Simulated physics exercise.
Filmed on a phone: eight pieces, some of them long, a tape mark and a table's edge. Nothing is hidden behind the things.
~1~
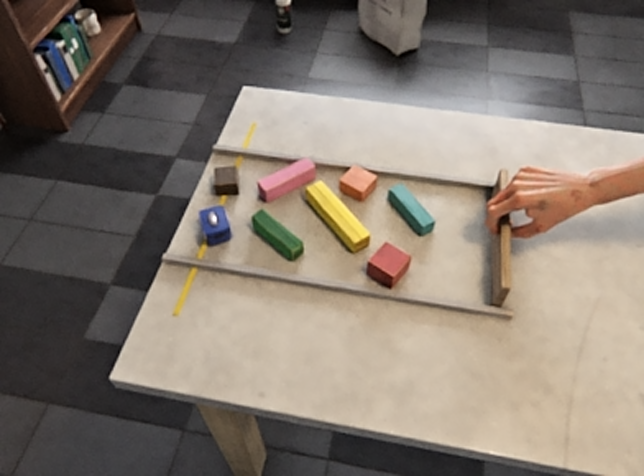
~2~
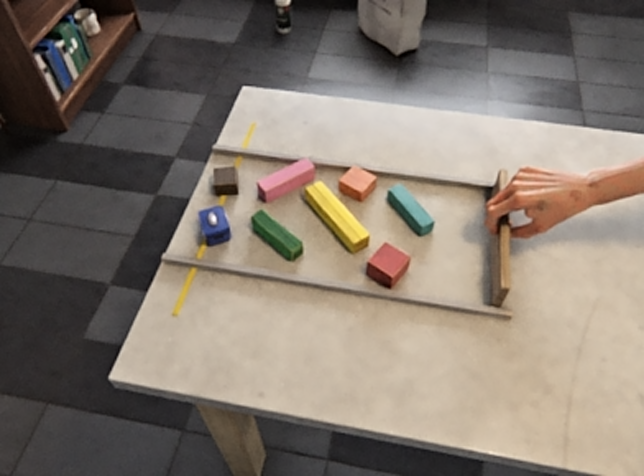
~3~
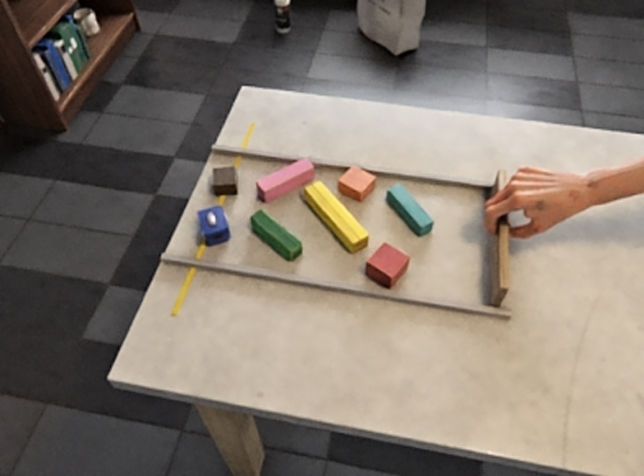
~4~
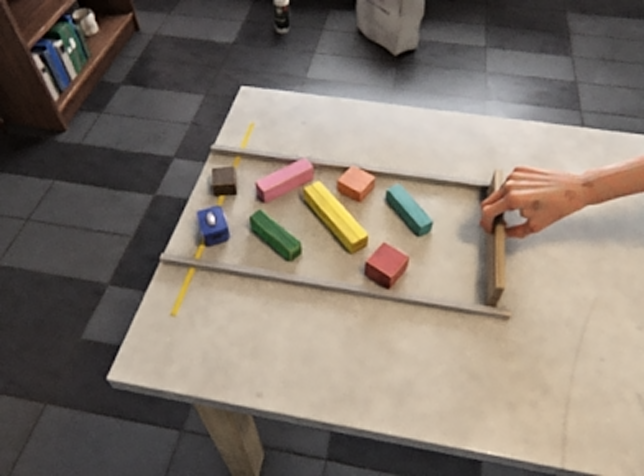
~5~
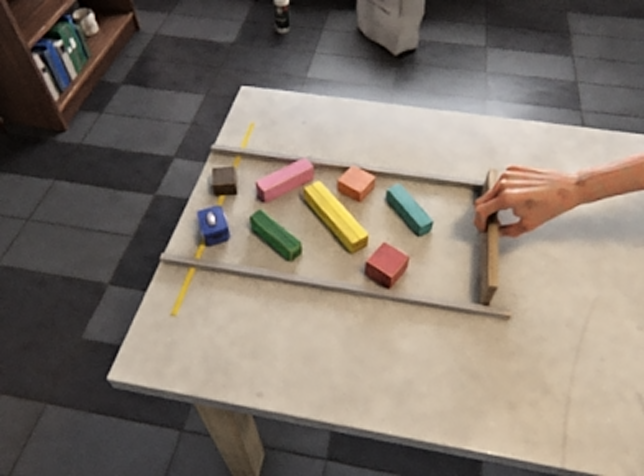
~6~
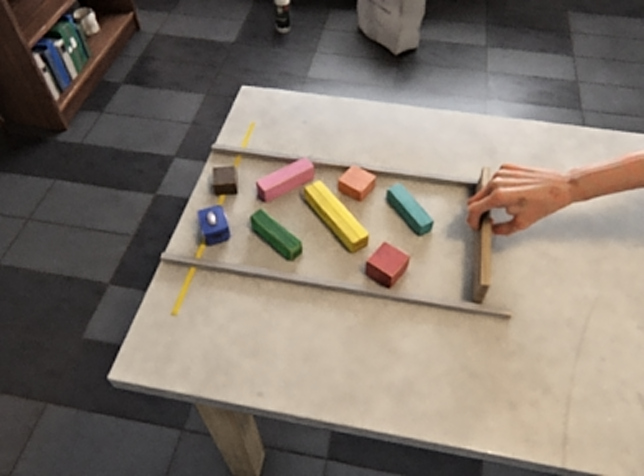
A hand sliding a wooden board slightly left between two rails on a tabletop, while eight coloured blocks ahead of it stay still.
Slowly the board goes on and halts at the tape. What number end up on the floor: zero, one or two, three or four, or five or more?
As it turns out, the number that fall off is three or four.
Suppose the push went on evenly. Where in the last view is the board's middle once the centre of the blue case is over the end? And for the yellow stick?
About (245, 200), and (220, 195) for the other.
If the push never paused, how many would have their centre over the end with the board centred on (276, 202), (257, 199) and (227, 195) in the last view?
In that order 1, 1 and 4.
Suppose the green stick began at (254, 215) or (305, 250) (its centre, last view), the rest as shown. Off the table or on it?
In that order, it drops off; goes over.
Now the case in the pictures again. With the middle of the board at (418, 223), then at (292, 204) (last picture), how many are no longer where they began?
First 1, then 7.
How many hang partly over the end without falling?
That would be 2.
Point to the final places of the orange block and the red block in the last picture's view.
About (206, 162), and the other about (186, 240).
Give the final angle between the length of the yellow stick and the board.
Near 35 degrees.
Soon after, none off yet; black block at rest near (225, 181); blue case at rest near (215, 226); pink stick at rest near (286, 180).
Then, none off yet; black block at rest near (225, 181); blue case at rest near (215, 226); pink stick moved a little near (266, 175).
Further on, one off so far; black block on its side near (184, 199); blue case moved about its own width near (184, 223); pink stick moved about its own width near (206, 167).
At rest, the number that fall off is three or four; fallen, green stick, pink stick, blue case and black block.
